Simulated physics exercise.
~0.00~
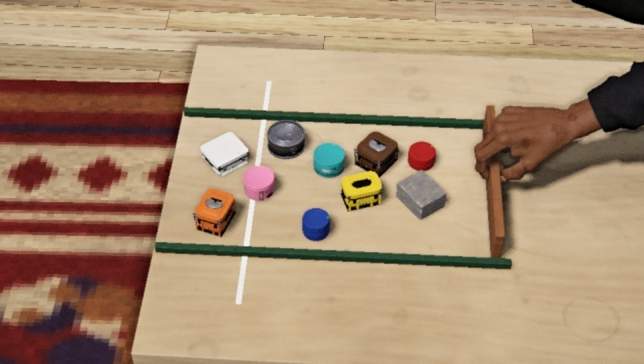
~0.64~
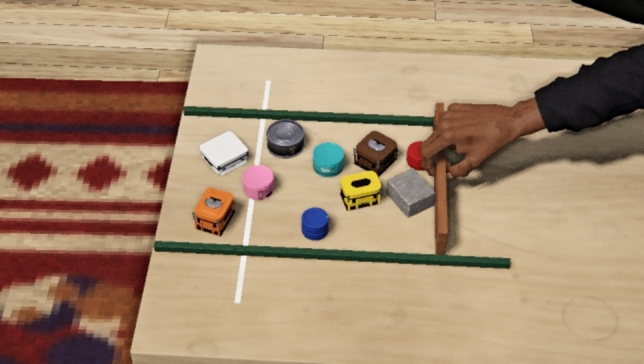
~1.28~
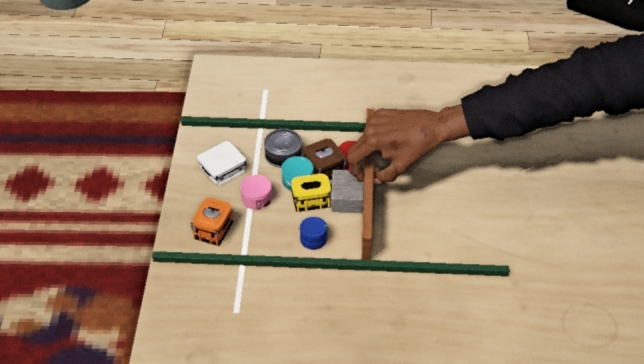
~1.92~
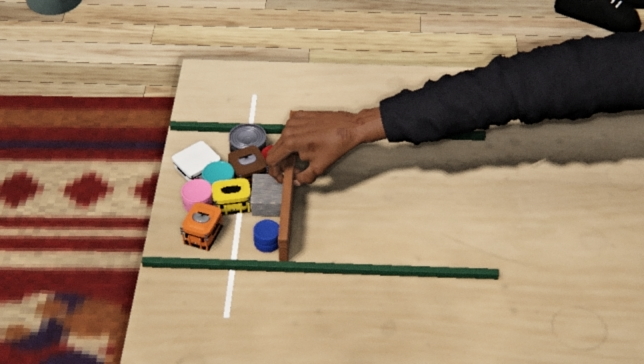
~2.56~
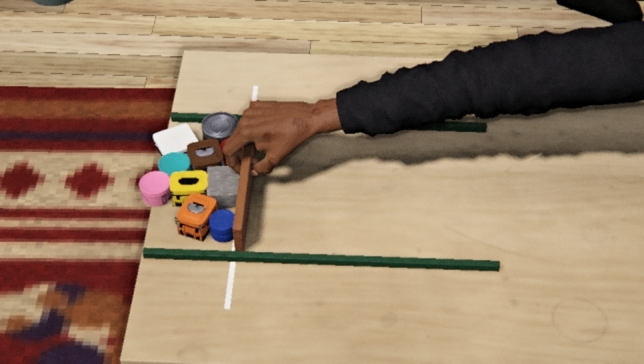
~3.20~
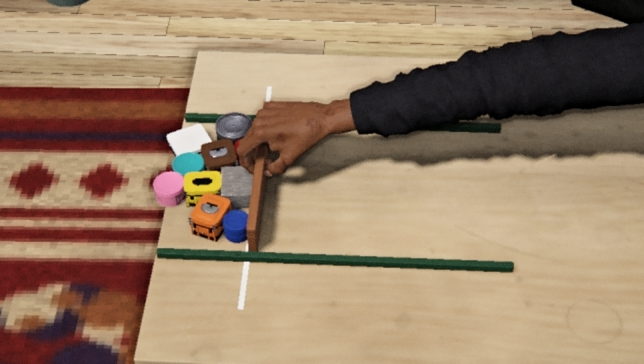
We see a hand slide an upright wooden board leftward between two green rails, gathering small cases, lids and a grey block into a cluster, until the board stops near the white tape with the bunched items at the table's left edge, none having fallen.
